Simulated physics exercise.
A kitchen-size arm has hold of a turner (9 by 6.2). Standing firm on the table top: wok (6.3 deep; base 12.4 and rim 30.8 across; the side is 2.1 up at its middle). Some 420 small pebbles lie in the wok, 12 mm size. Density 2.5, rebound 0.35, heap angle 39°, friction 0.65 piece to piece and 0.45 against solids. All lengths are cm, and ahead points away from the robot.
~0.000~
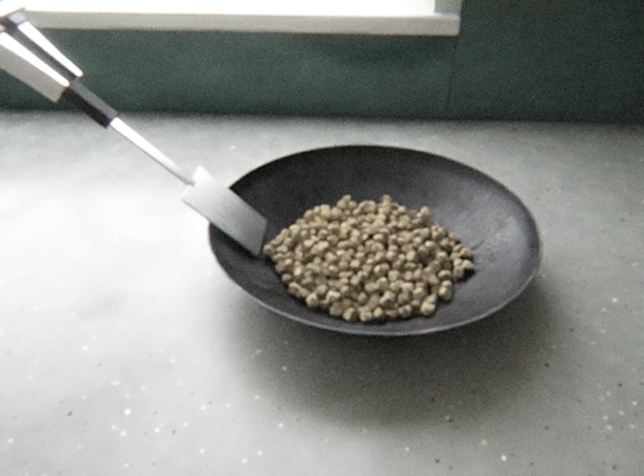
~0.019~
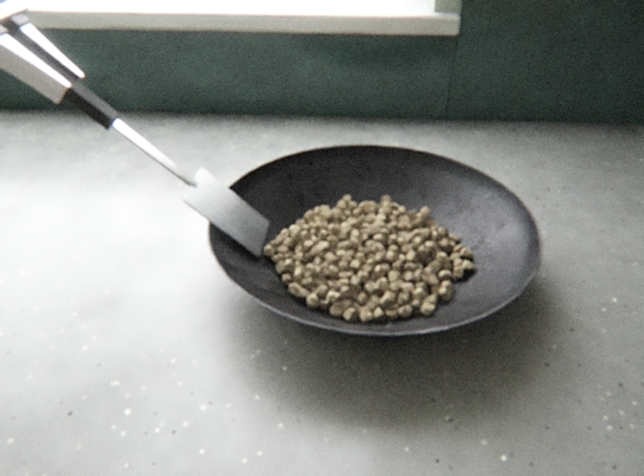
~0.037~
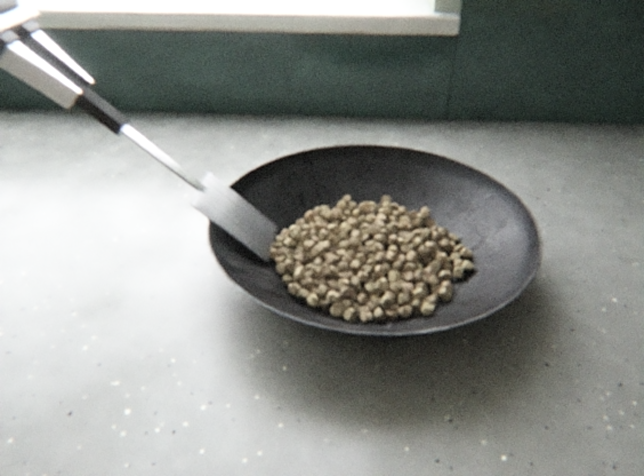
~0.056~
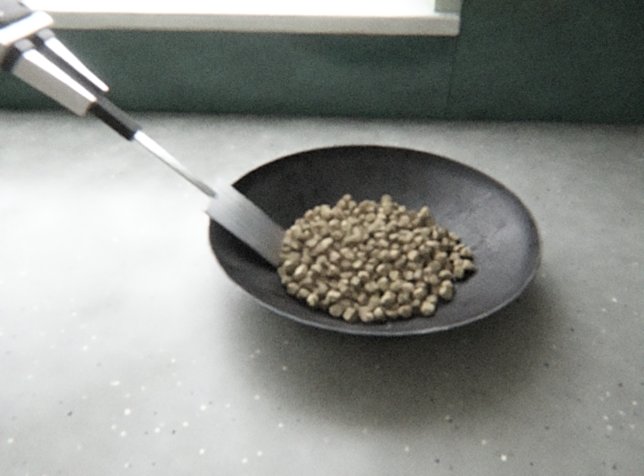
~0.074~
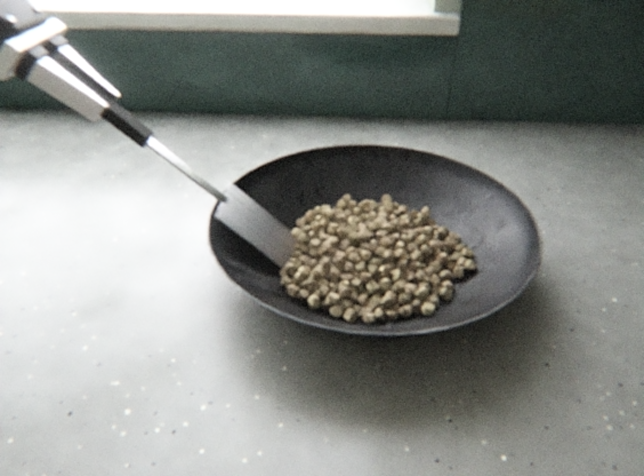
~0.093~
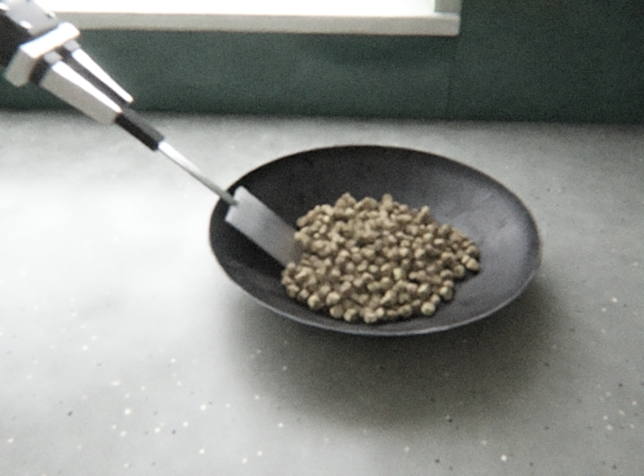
On a speckled grey counter below a dark green wall, a robotic arm holds a turner at the left side of a dark wok containing a heap of small pebbles. The arm slides the blade a short way down and right into the heap's left edge, nudging the nearest pebbles slightly.
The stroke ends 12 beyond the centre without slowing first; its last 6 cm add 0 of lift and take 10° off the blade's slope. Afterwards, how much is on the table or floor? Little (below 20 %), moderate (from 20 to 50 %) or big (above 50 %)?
On the table or floor the share is little, below 20 %.
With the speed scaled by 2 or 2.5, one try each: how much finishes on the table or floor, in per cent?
About 30 and 35 per cent.
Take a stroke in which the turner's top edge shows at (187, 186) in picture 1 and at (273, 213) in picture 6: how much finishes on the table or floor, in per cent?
Some 30 per cent.
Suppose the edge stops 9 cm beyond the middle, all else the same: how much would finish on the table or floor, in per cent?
It would be near 5 per cent.
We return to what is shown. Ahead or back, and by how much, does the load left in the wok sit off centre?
About 4.5 cm ahead.
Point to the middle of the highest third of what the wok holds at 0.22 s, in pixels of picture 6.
Around (439, 247).
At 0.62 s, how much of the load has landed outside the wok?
Some 10 per cent.
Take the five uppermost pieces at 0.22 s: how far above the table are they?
About 5 cm.
After 0.22 s, sloping 44°, highest piece 6 above the table; 419 in the wok.
After 0.36 s, sloping 42°, highest piece 8 above the table; 417 in the wok, 2 on the blade or in flight.
After 0.62 s, sloping 34°, highest piece 8 above the table; 373 in the wok, 45 on the table or floor, 1 on the blade or in flight.
After 1.67 s, sloping 34°, highest piece 8 above the table; 371 in the wok, 48 on the table or floor.
In the end, 371 in the wok, 48 on the table or floor. That is 11 % on the table or floor.
